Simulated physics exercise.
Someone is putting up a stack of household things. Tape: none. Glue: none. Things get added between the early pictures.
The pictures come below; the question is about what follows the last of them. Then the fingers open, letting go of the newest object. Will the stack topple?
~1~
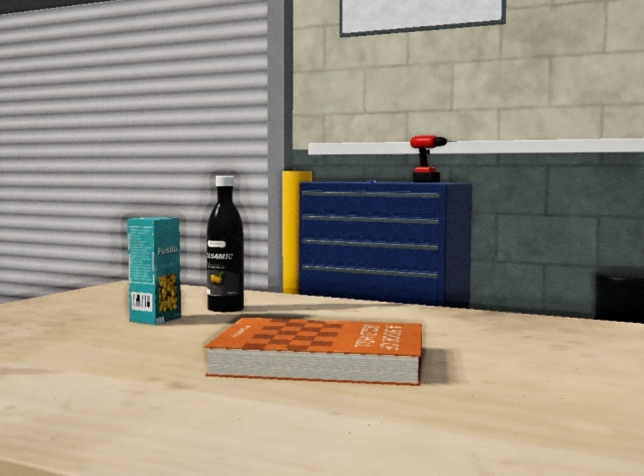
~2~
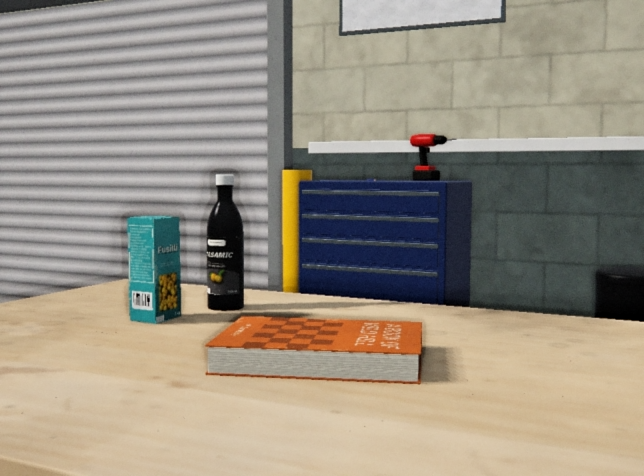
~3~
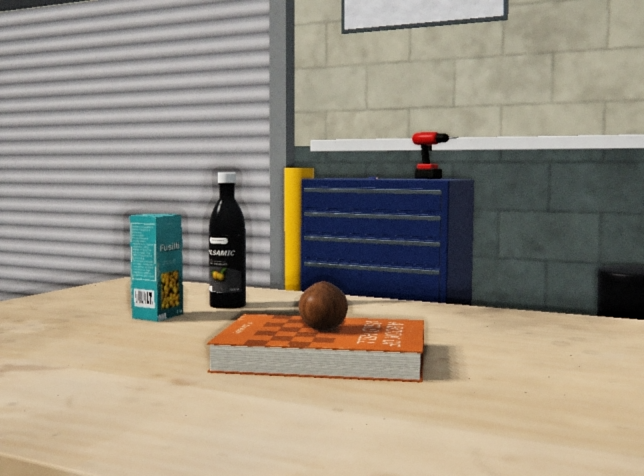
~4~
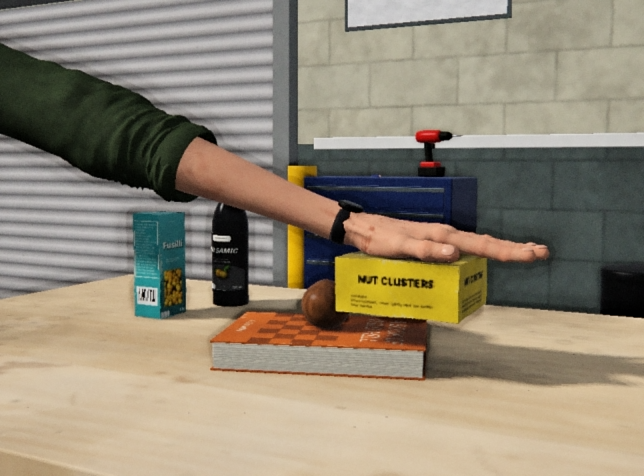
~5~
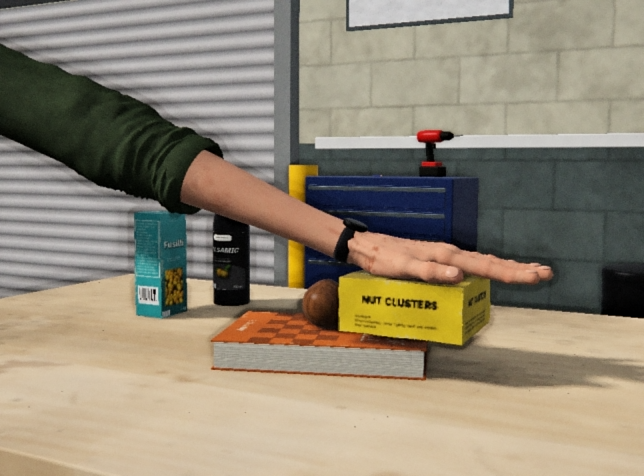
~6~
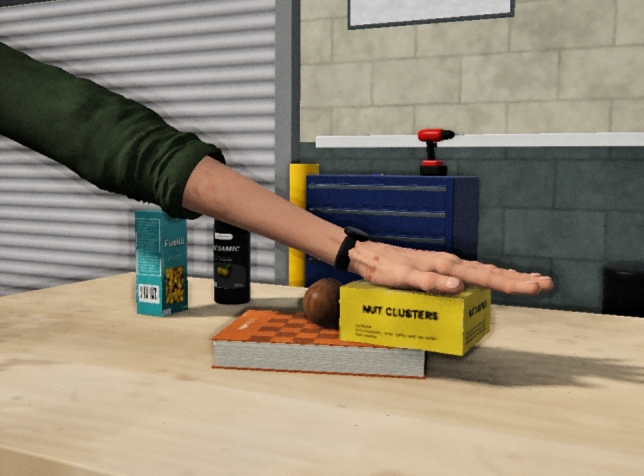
No - the tower stays put.
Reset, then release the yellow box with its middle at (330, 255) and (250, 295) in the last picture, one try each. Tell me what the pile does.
Case one: The pile topples; case two: It stands firm.
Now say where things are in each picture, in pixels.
The last thing is not in view yet; black bottle (225, 243), in the first picture.
The last thing is not in view yet, in the second picture.
The last thing is not in view yet; black bottle (227, 240), in the third picture.
Coming down; yellow box (413, 281); brown onion (326, 304), in the fourth picture.
Coming down; yellow box (417, 300); black bottle (231, 237), in the fifth picture.
In place under the hand; yellow box (417, 310); brown onion (328, 302), in the sixth picture.
Then, 1.00 s on from there, no change.
Then, 2.10 s on from there, yellow box resting near (418, 311).
In the end, all 5 unmoved. At the end, from the last picture's camera, yellow box near (418, 311). The pile holds.
